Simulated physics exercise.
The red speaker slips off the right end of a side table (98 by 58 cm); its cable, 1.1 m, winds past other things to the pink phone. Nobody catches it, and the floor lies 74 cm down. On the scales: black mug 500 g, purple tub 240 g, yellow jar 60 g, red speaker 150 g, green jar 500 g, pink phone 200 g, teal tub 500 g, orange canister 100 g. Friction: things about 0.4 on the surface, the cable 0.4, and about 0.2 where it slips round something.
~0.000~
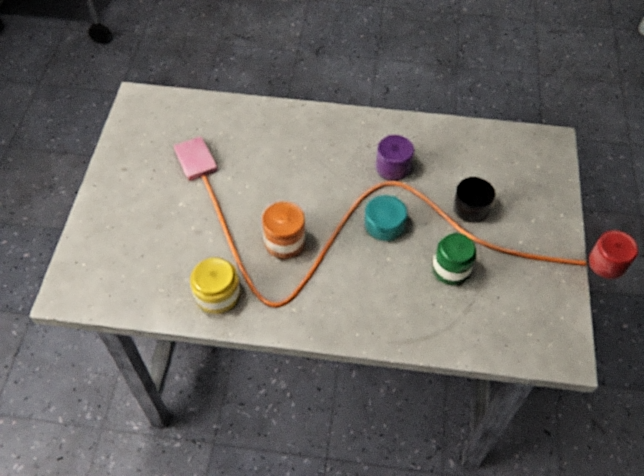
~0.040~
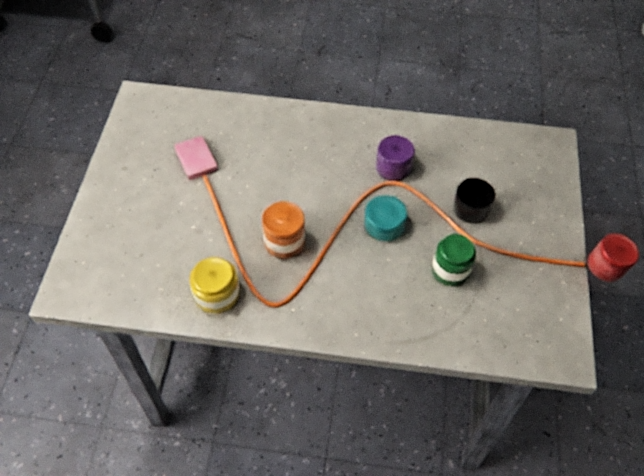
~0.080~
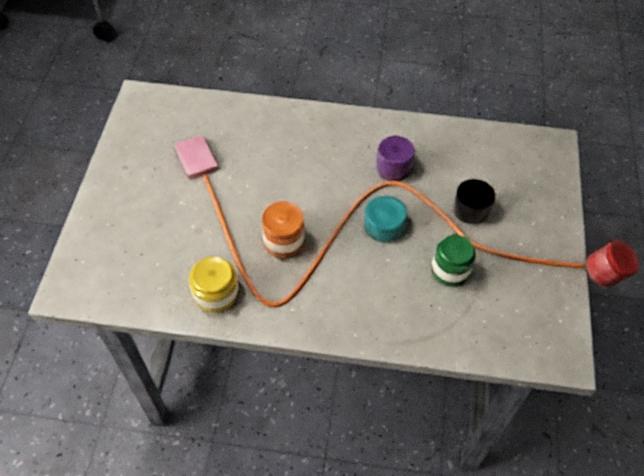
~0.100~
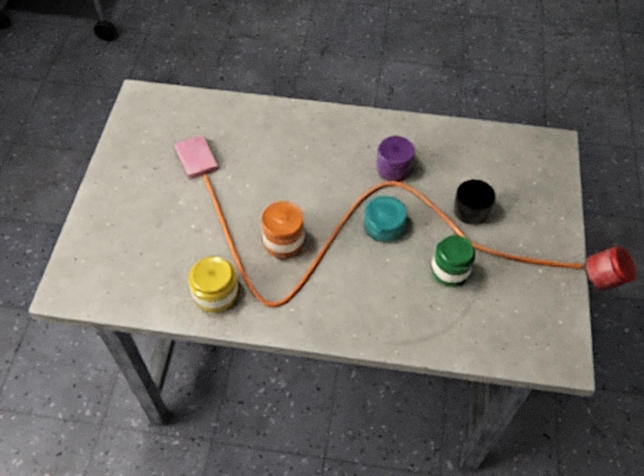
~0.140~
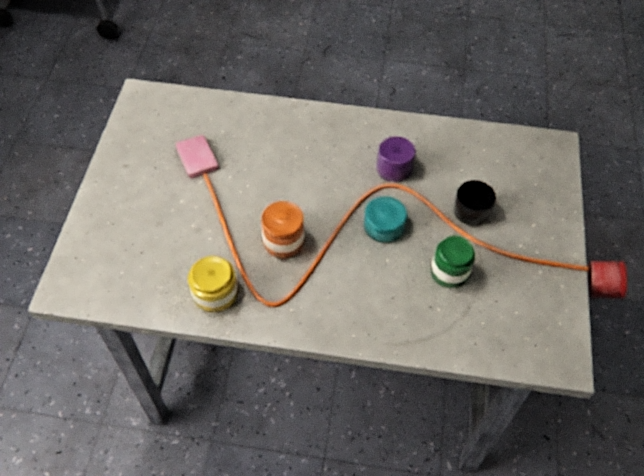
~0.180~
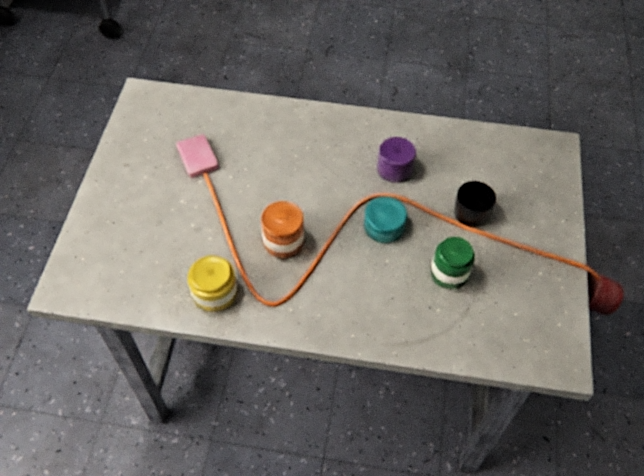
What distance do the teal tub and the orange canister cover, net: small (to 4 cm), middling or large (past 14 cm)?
In order: The teal tub stays in the low band; the orange canister travels a long way.
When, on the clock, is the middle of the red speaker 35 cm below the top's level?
About: 0.46 s.
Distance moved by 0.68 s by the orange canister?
Orange canister 15 cm.
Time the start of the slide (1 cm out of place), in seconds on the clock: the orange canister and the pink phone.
Orange canister 0.34 s, pink phone 0.55 s.
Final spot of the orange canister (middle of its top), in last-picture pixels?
Near (308, 146).
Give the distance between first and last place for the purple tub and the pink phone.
Purple tub 0 cm, pink phone 4 cm.
By 0.4 s, the cable's tail end at (208, 175); orange canister 9 cm off its start, red speaker over the edge.
By 0.7 s, the cable's tail end at (221, 173); orange canister 17 cm off its start, red speaker over the edge, pink phone 2 cm off its start.
By 0.9 s, the cable's tail end at (235, 171); orange canister 17 cm off its start at (308, 146), red speaker over the edge, pink phone 4 cm off its start at (215, 157).
By 1.2 s, the cable's tail end at (235, 171); orange canister 17 cm off its start, red speaker over the edge, pink phone 4 cm off its start.
By 2.4 s, the cable's tail end at (235, 171); orange canister 17 cm off its start at (308, 146), teal tub 0 cm off its start at (386, 213), red speaker over the edge, pink phone 4 cm off its start at (215, 157).
